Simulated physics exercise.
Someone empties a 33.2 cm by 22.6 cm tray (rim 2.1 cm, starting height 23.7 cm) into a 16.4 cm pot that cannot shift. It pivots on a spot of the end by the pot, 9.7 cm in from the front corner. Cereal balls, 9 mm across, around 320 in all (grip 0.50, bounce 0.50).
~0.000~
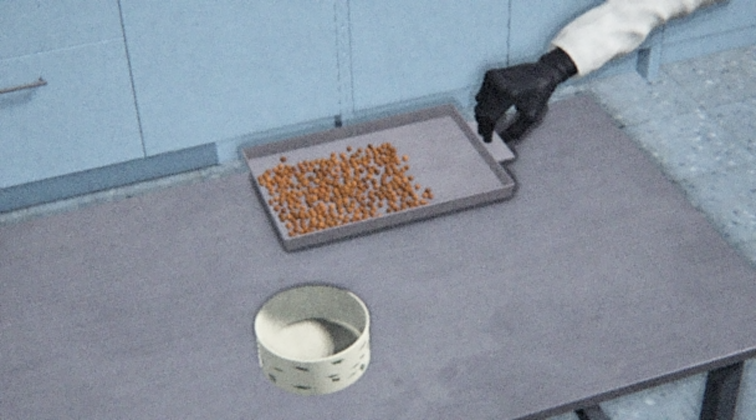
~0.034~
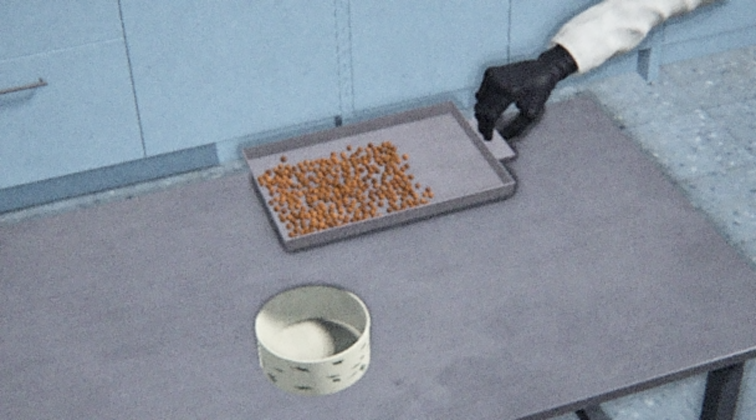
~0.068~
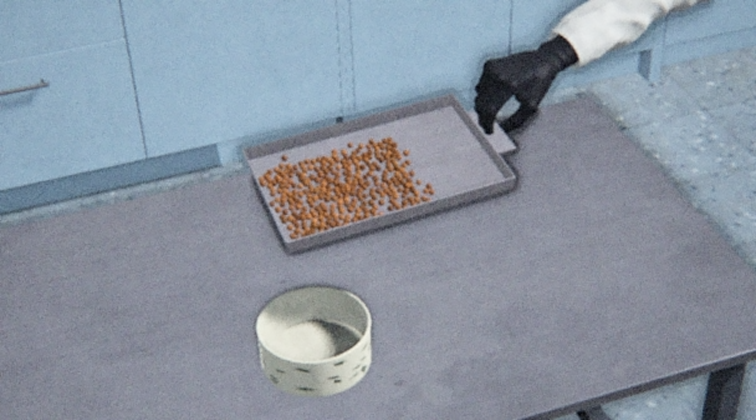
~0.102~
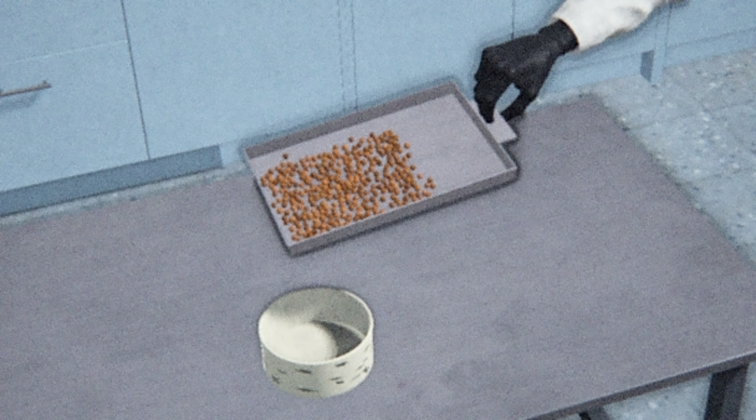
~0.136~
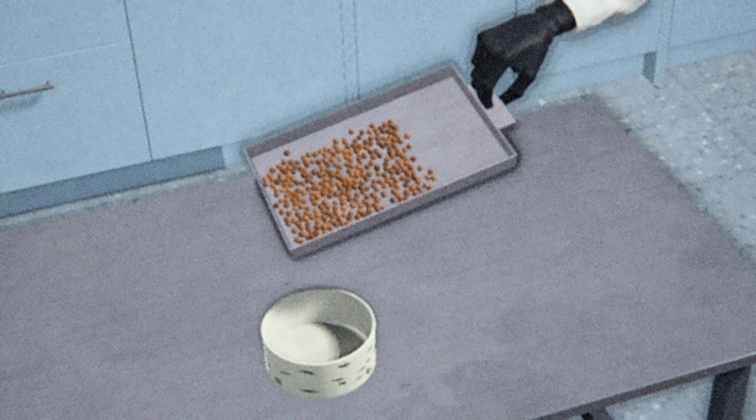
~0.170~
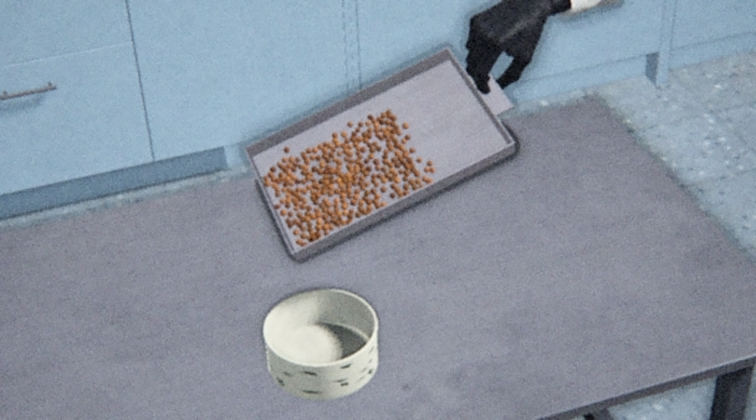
On a grey table beside pale blue cabinets, a shallow tray of small orange-brown balls lies behind a cream bowl, a black-gloved hand at its right end. The hand lifts that end, slowly then faster, slanting the tray down toward the left while the balls stay bunched at the left.
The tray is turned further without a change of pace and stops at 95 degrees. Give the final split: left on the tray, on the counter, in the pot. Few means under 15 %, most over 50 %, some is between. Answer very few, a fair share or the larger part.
Tray: Very few, counter: The larger part, pot: A fair share.
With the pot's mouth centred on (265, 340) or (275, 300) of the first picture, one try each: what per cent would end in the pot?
Some 80 and 35 per cent.
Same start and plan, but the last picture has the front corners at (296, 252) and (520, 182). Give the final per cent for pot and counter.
Pot 80, counter 20.
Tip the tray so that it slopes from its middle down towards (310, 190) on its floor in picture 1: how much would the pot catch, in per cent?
Some 0 per cent.
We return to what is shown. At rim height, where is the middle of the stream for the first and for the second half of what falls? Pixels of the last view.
First near (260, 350), later near (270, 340).
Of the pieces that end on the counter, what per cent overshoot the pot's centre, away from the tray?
About 100 per cent.
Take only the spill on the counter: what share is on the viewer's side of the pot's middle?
About 50 per cent.
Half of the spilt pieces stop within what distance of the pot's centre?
Some 18 cm.
Then, at 0.39 s, tilt 57 degrees; the tray holds 100 %, the pot 0 %.
After 0.54 s, tilt 83 degrees; the tray holds 100 %, the pot 0 %.
After 0.82 s, tilt 95 degrees; the tray holds 15 %, the pot 15 %.
In the end, at 2.0 s, tray 0 %, counter 65 %, pot 35 %.
